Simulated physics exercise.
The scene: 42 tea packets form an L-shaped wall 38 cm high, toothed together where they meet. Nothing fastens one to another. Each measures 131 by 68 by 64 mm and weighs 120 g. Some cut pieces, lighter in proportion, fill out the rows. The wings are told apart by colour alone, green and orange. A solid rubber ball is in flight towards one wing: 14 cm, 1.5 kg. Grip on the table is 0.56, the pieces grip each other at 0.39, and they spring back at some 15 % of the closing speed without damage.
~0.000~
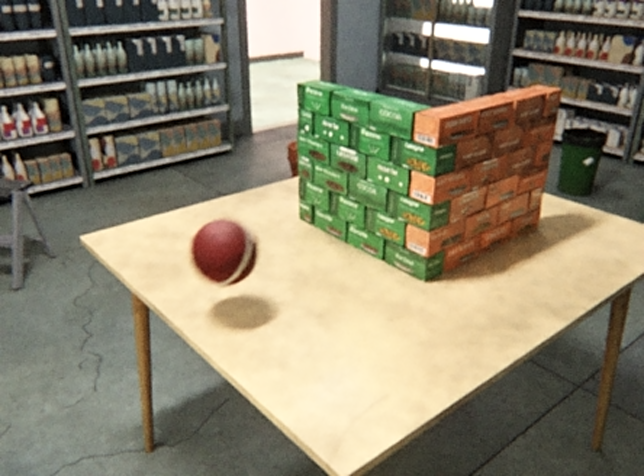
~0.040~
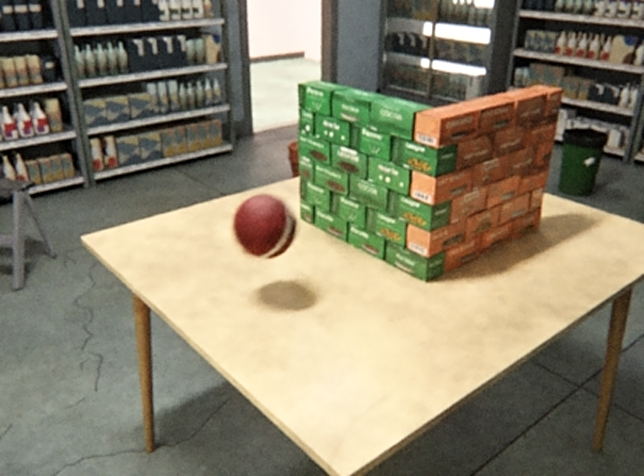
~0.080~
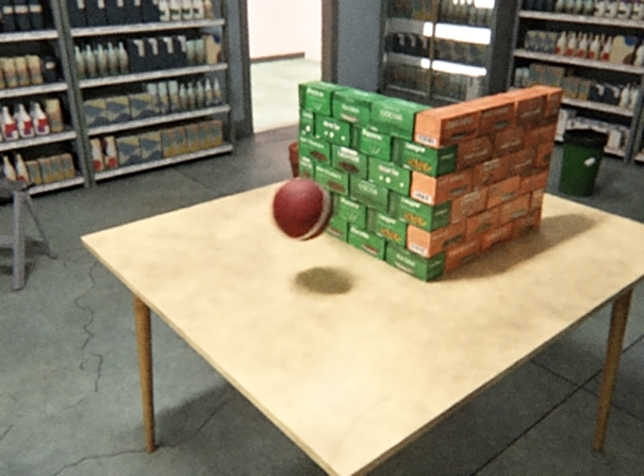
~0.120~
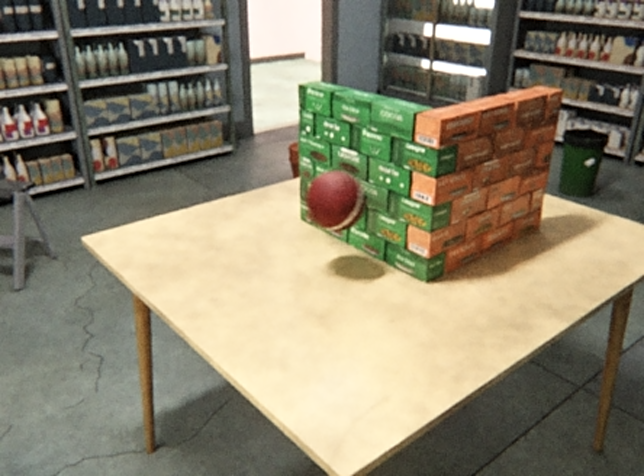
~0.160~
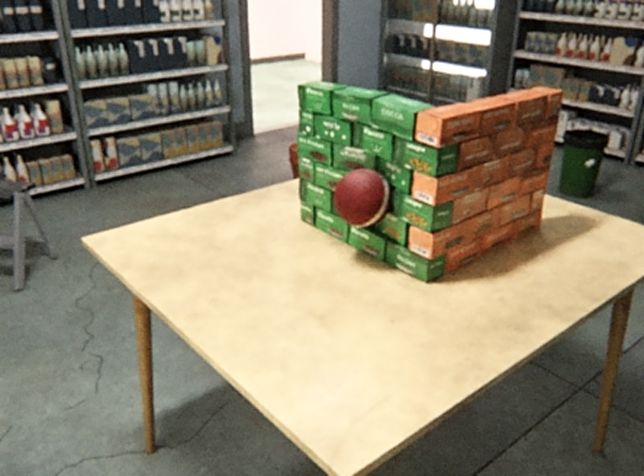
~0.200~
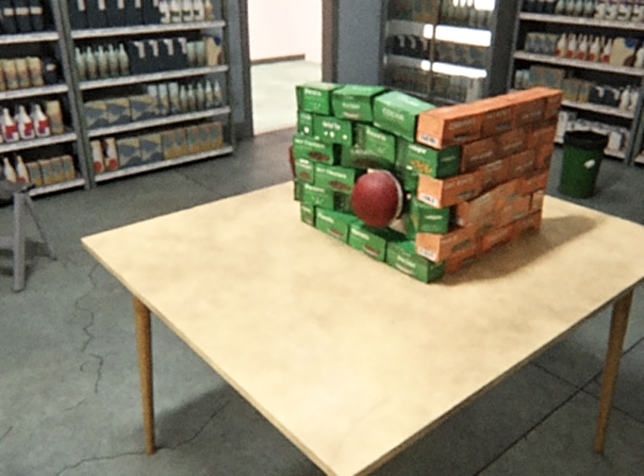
In the video, a dark red ball flies rightward above a wooden table toward an L-shaped wall of green and orange packets, then strikes the green side and pushes into it, shifting and tilting the packets around it.
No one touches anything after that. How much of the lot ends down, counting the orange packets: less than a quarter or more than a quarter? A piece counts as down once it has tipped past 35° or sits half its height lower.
It comes to fewer than one in four.
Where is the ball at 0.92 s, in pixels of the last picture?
Near (511, 169).
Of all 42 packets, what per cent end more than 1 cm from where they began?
Shifted: 70 per cent.
After 0.36 s, ball still moving; none of the 21 orange packets down (4 of 42 in all colours); top orange packet 6° from how it stood; top green packet 6° from how it stood.
After 0.92 s, ball still moving; 1 of the 21 orange packets down (13 of 42 in all colours); top orange packet 56° from how it stood, 25 mm lower; top green packet 56° from how it stood, 11 cm lower.
After 1.42 s, ball still moving; 1 of the 21 orange packets down (18 of 42 in all colours); top orange packet on its side; top green packet 32 cm lower.
In the end (2.2 s), ball rolling away; 1 of the 21 orange packets down (19 of 42 in all colours); top orange packet 46° from how it stood, 28 cm lower; top green packet 32 cm lower. That is 5 per cent. From the last view, middles, top orange packet near (300, 225), top green packet near (344, 248).
